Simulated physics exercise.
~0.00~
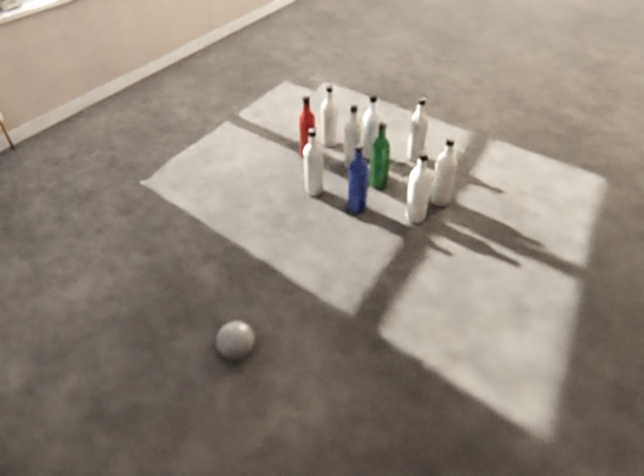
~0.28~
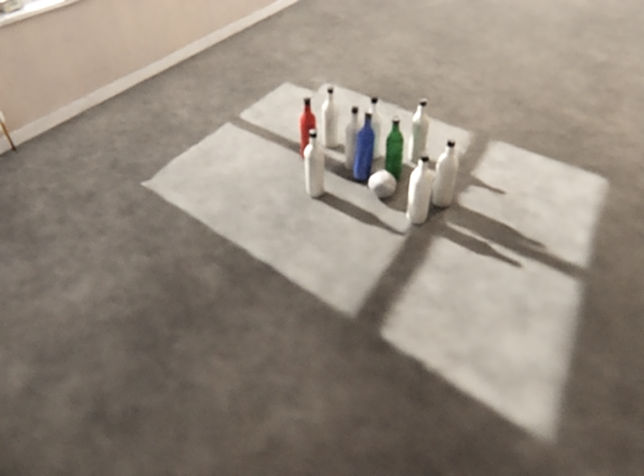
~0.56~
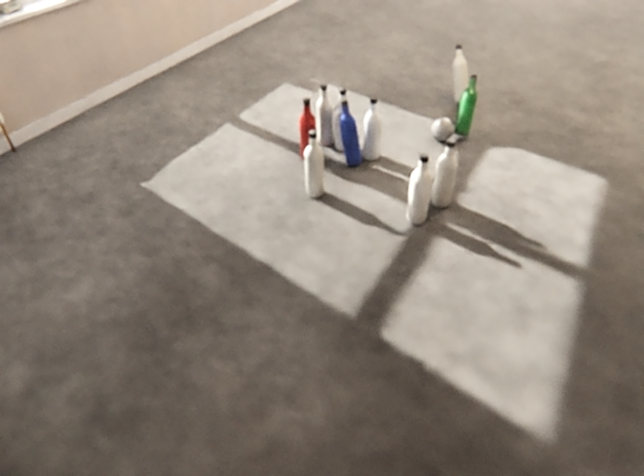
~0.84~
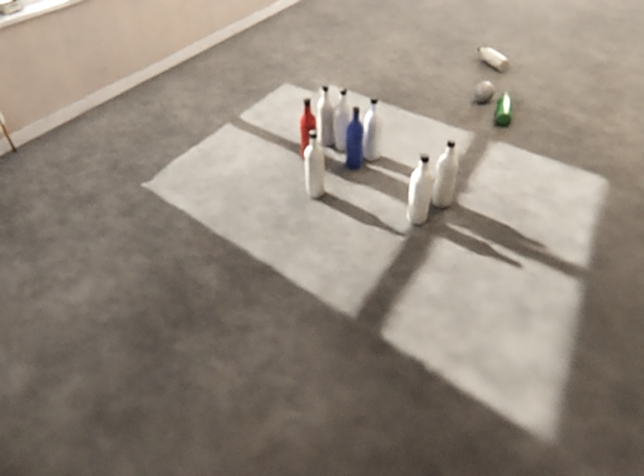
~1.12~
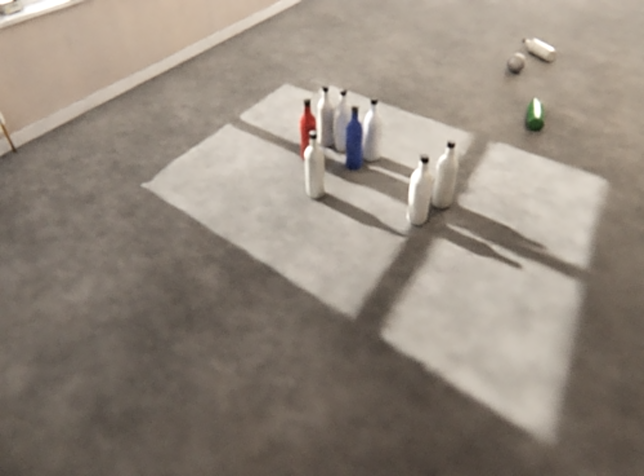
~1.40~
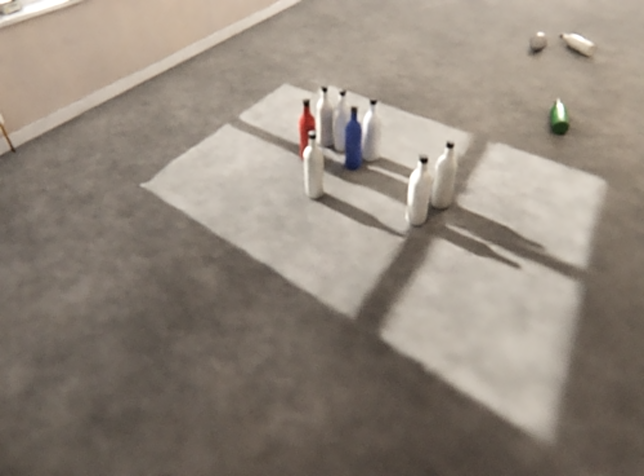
A gray ball rolls into standing bottles, toppling the green and a white one beyond them.
